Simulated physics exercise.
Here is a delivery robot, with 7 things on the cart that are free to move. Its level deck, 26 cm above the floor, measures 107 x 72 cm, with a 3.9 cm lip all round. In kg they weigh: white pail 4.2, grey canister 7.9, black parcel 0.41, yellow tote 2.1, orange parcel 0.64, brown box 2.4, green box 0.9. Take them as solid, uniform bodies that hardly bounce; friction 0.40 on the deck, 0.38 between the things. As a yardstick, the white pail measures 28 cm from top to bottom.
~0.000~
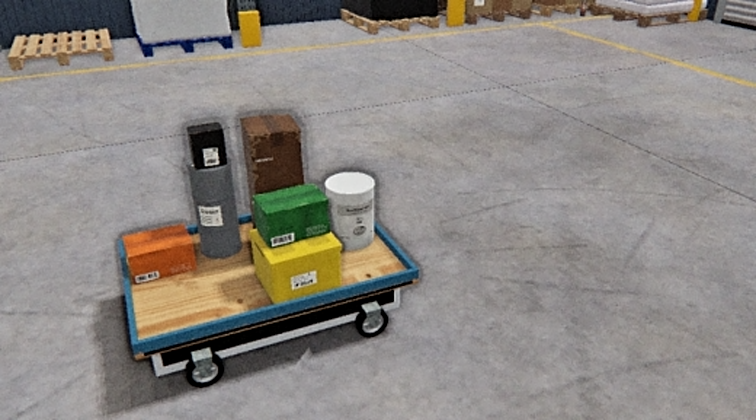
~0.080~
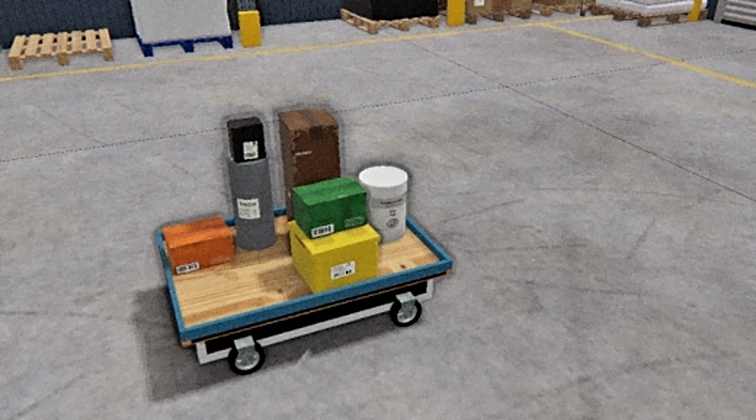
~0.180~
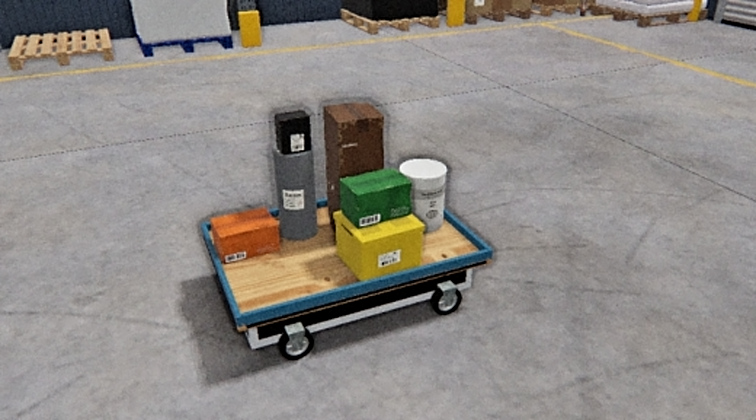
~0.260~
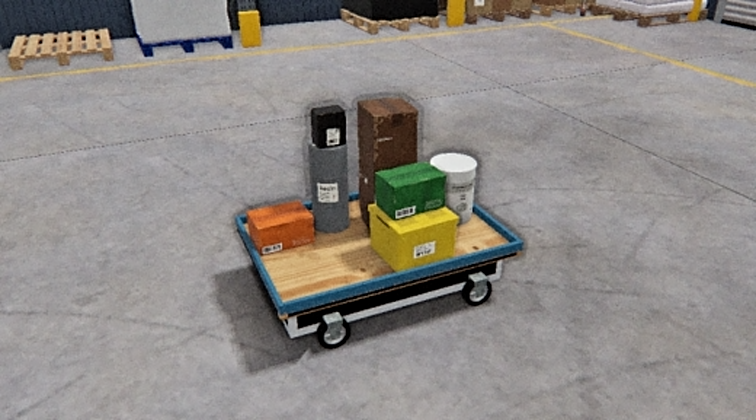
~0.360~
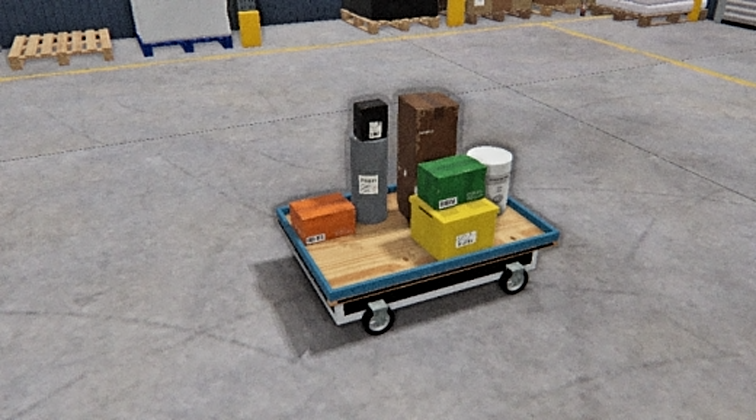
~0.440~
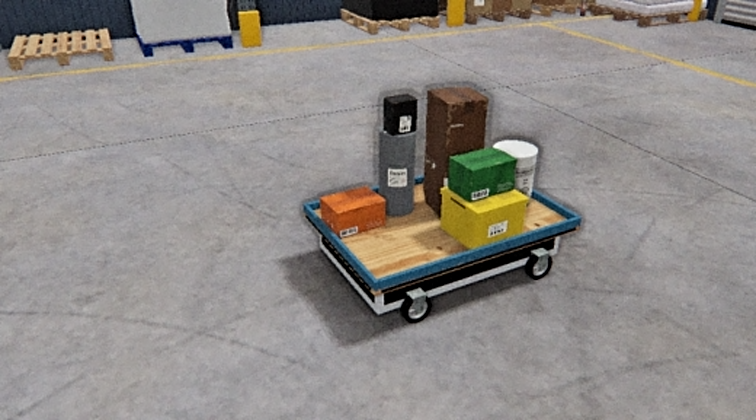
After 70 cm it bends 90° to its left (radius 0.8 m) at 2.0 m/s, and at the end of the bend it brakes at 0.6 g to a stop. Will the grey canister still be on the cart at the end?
The grey canister remains on the deck.
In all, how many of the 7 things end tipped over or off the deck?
In all, 5.
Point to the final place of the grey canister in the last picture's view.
Around (403, 92).
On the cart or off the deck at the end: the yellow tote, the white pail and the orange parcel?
The yellow tote is still on the cart; the white pail ends off the deck; the orange parcel ends on the cart.
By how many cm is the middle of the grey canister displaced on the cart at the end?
About 40 cm.
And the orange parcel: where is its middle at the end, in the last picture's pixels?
Near (386, 110).
After 0.84 s, 168 cm covered, turned 60°; white pail and green box now off the deck; grey canister leaning 37° near (460, 123); black parcel leaning 40°.
After 1.34 s, 255 cm covered, turned 90°; black parcel now off the deck; grey canister on its side near (415, 102); brown box leaning 27°.
At rest (2.5 s), off the deck, white pail, black parcel, brown box and green box; tipped over on the cart, grey canister; not toppled but over 10 cm from the start, yellow tote and orange parcel. In the last view, grey canister near (403, 92).
